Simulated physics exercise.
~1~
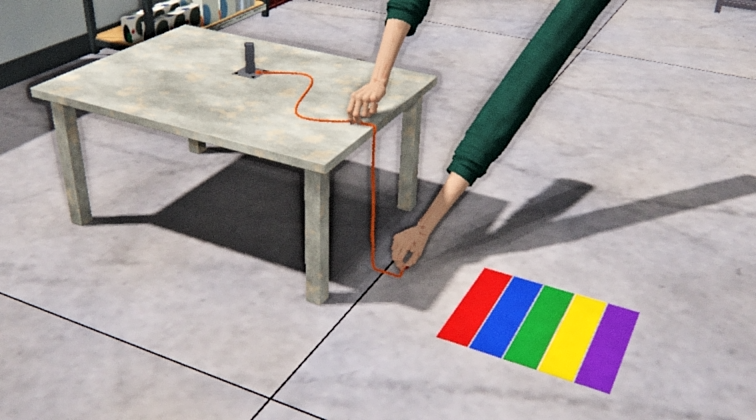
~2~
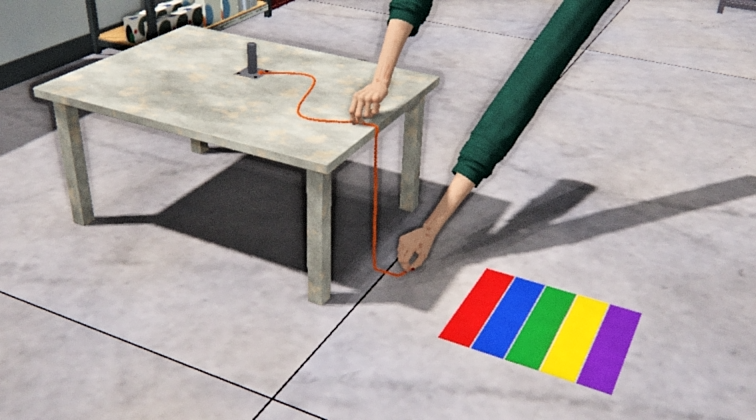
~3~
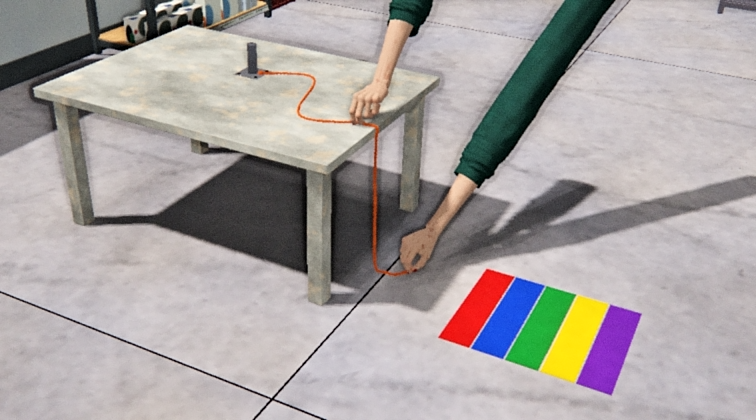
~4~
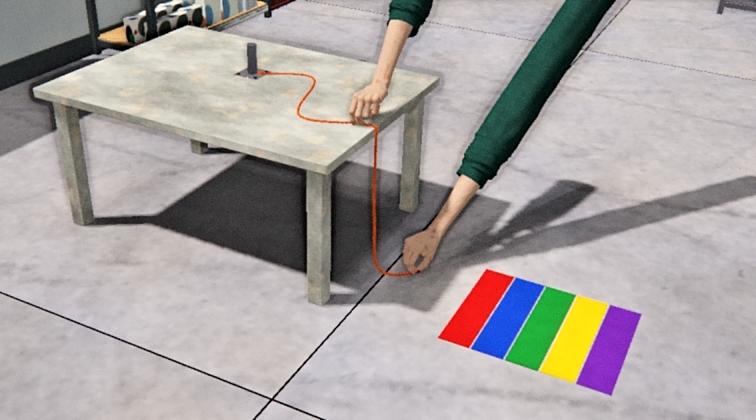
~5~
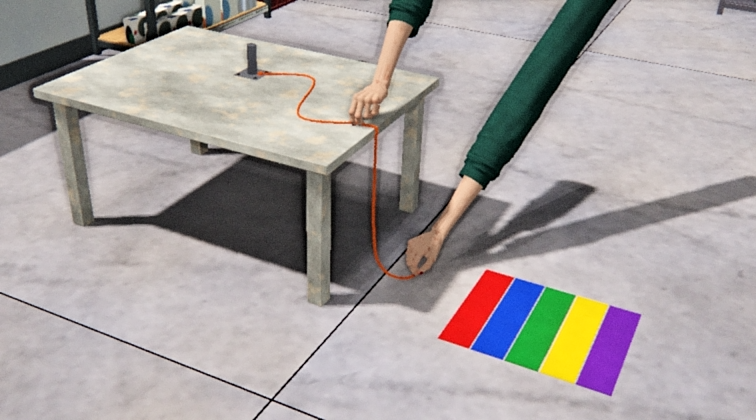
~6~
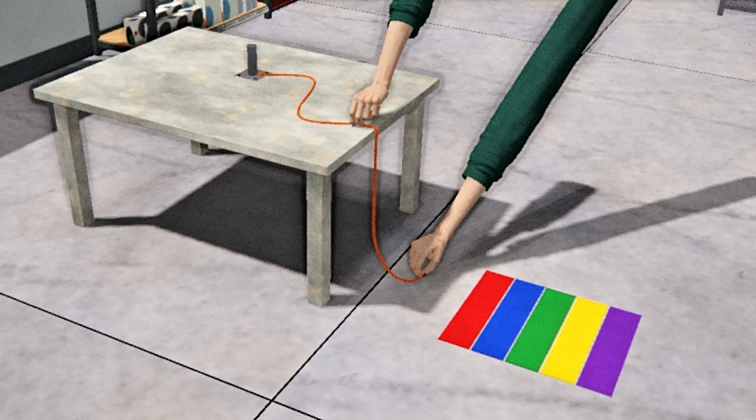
The loose end of an orange cord shifted slightly right near the floor, drawn by one hand toward the red strip, while another hand stayed on the cord at the table's edge.
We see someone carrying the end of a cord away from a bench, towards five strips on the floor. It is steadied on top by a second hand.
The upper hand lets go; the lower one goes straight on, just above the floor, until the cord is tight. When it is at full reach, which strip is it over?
It is over the yellow strip.
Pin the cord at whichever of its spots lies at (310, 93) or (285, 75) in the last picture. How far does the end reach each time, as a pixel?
I'd put it around (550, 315) the first time and around (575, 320) the second.
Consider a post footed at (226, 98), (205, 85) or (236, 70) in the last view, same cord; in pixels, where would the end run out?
Close to (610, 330), (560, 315) and (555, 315) in that order.
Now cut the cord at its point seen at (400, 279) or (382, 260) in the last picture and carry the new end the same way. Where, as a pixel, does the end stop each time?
I'd say somewhere near (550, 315) the first time and near (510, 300) the second time.
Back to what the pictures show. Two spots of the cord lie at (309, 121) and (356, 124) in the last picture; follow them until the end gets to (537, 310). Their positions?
Roughly (384, 127) for one and roughly (396, 171) for the other.
Early on, end near (537, 310); over green.
Midway, end near (570, 320); over yellow.
At the end of the slack, end near (588, 325); over yellow. Over yellow.
